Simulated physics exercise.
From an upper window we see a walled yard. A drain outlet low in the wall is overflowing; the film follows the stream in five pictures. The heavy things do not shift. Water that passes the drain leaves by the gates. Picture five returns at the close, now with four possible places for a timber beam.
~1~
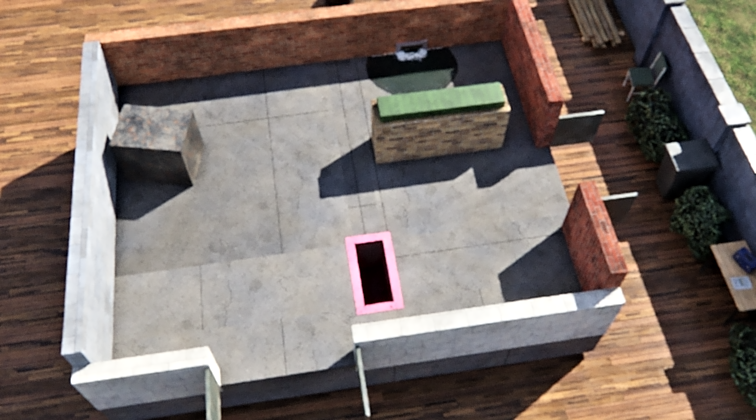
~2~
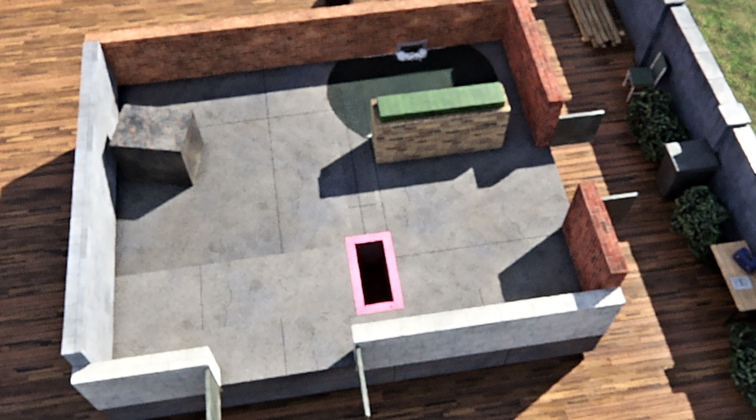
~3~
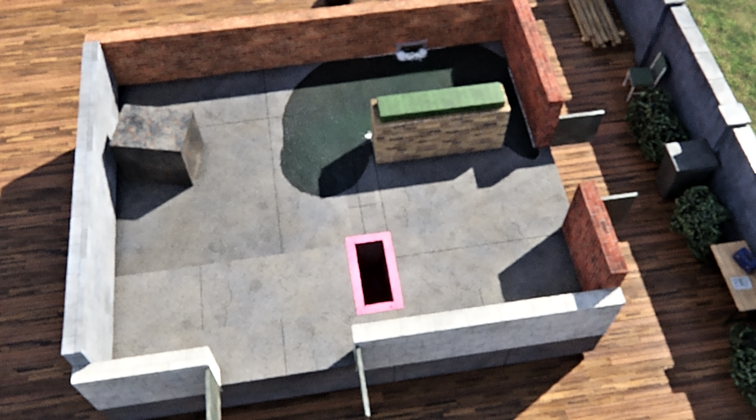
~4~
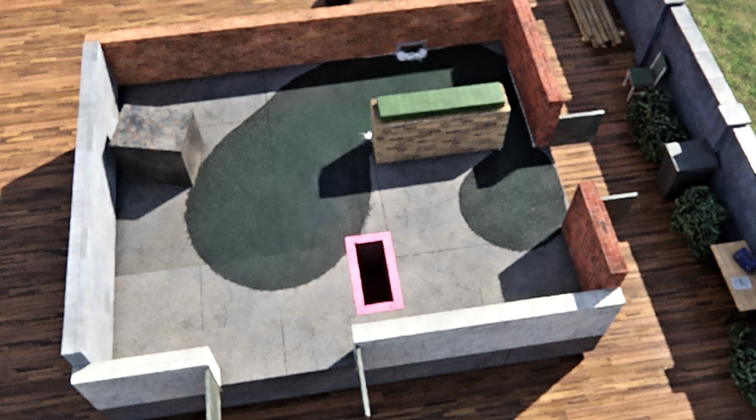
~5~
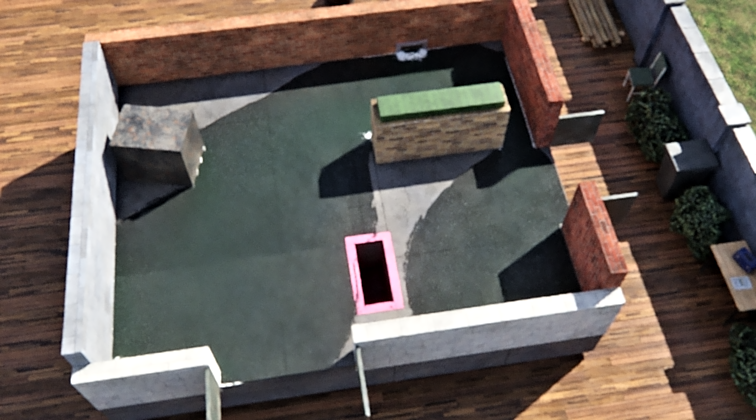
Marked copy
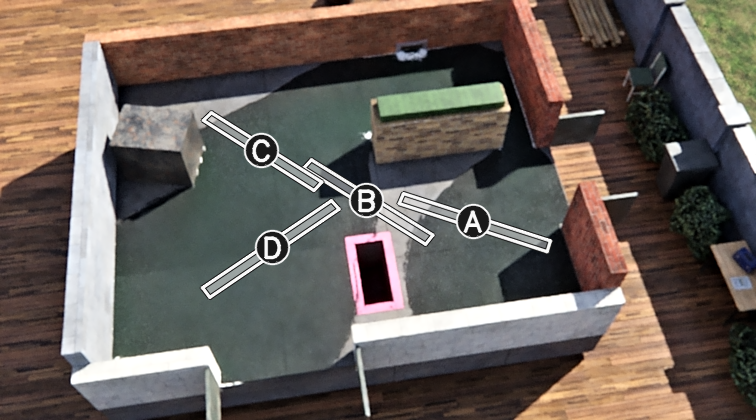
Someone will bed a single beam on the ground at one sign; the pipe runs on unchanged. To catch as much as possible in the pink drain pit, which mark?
C.
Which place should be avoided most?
The answer is A.
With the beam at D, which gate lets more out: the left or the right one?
More leaves on the left.
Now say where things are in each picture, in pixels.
In the first picture, outfall at (411, 47); pink drain pit at (374, 272); open gate at (287, 359); open gate at (548, 186); front seen at (384, 87), 4 % of the ground wet; pink drain pit still dry.
In the second picture, front seen at (356, 125), 13 % of the ground wet; pink drain pit still dry.
In the third picture, front seen at (314, 188), 22 % of the ground wet; pink drain pit still dry.
In the fourth picture, front seen at (224, 268), 44 % of the ground wet; pink drain pit still dry.
In the fifth picture, front seen at (117, 339), 73 % of the ground wet; pink drain pit still dry.
On the marked copy, A from (401, 198) to (548, 246); B from (307, 163) to (429, 239); C from (207, 116) to (317, 186); D from (206, 292) to (335, 204).
With A, about 5 % of the stream goes into the pink drain pit, about 95 % out by the gates.
With B, about 11 % of the stream goes into the pink drain pit, about 89 % out by the gates.
With C, about 27 % of the stream goes into the pink drain pit, about 71 % out by the gates.
With D, about 11 % of the stream goes into the pink drain pit, about 87 % out by the gates.
